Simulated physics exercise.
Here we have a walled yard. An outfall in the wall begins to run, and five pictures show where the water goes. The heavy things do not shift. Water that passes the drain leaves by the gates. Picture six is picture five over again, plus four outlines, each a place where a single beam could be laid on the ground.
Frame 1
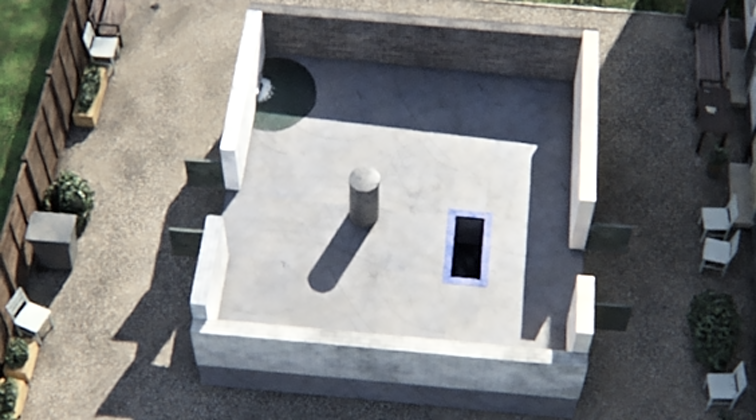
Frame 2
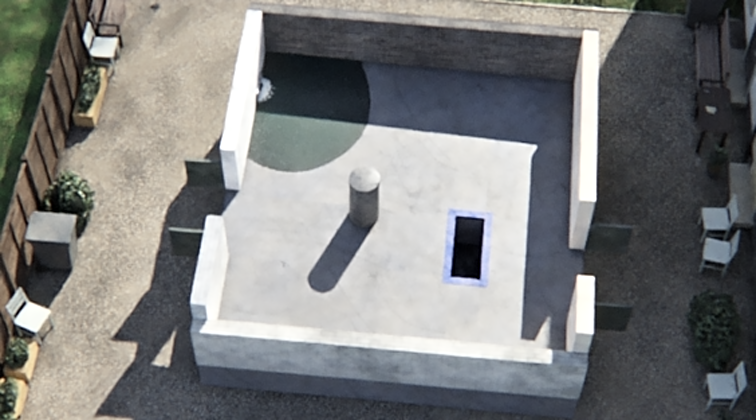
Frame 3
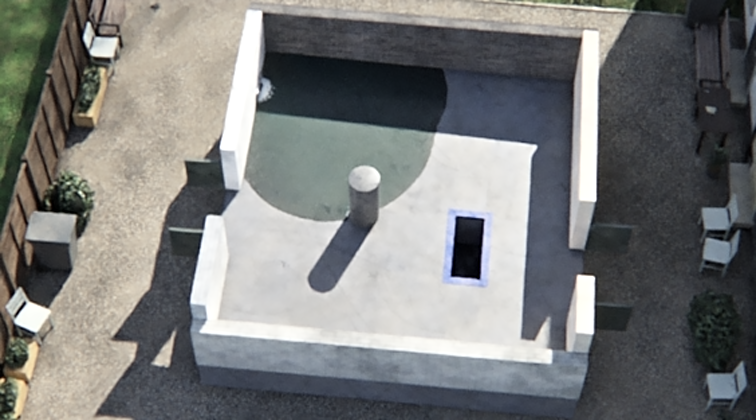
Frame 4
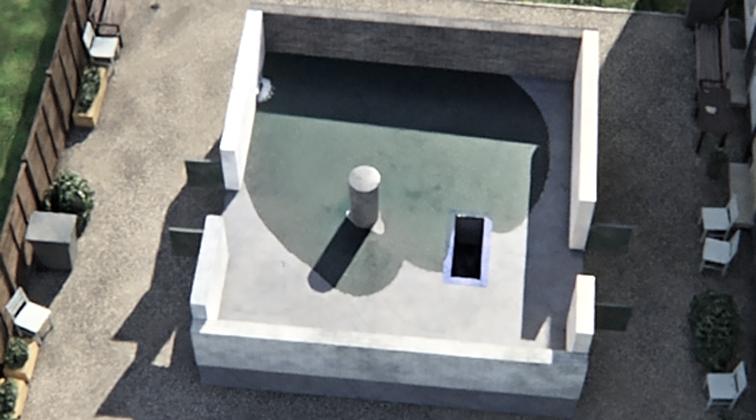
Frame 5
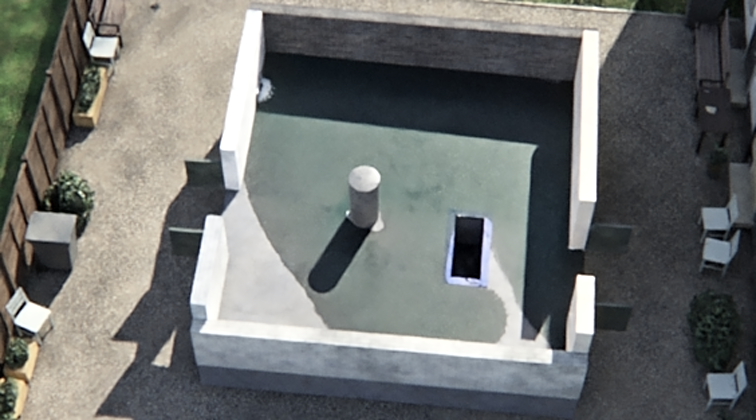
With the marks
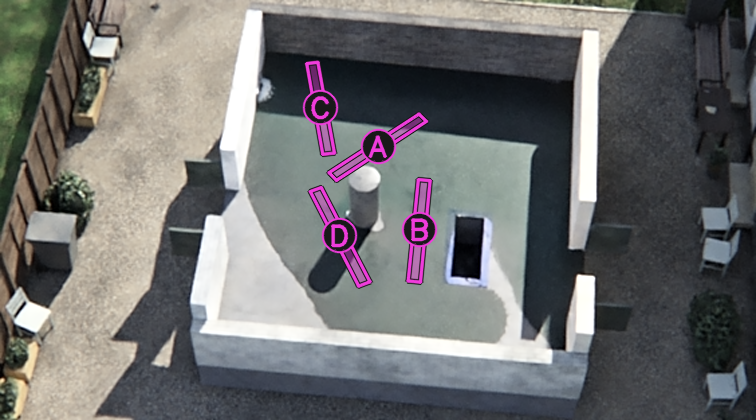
At the start, a small dark patch of water lies in the upper left corner of a walled yard. It spreads right and downward across the pale floor, passing around the short pillar, then reaches the blue-edged pit and covers most of the ground, leaving dry floor at the lower left.
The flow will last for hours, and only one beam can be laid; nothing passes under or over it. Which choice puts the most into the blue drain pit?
D beats the others.
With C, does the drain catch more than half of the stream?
No, it does not.
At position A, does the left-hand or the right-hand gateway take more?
More leaves on the right.
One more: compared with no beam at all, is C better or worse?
Worse.
In magenta, A from (332, 176) to (422, 117); B from (414, 281) to (424, 180); C from (312, 62) to (328, 153); D from (315, 189) to (364, 283).
With A, about 25 % of the stream goes into the blue drain pit, about 75 % out by the gates.
With B, about 23 % of the stream goes into the blue drain pit, about 77 % out by the gates.
With C, about 23 % of the stream goes into the blue drain pit, about 77 % out by the gates.
With D, about 37 % of the stream goes into the blue drain pit, about 63 % out by the gates.
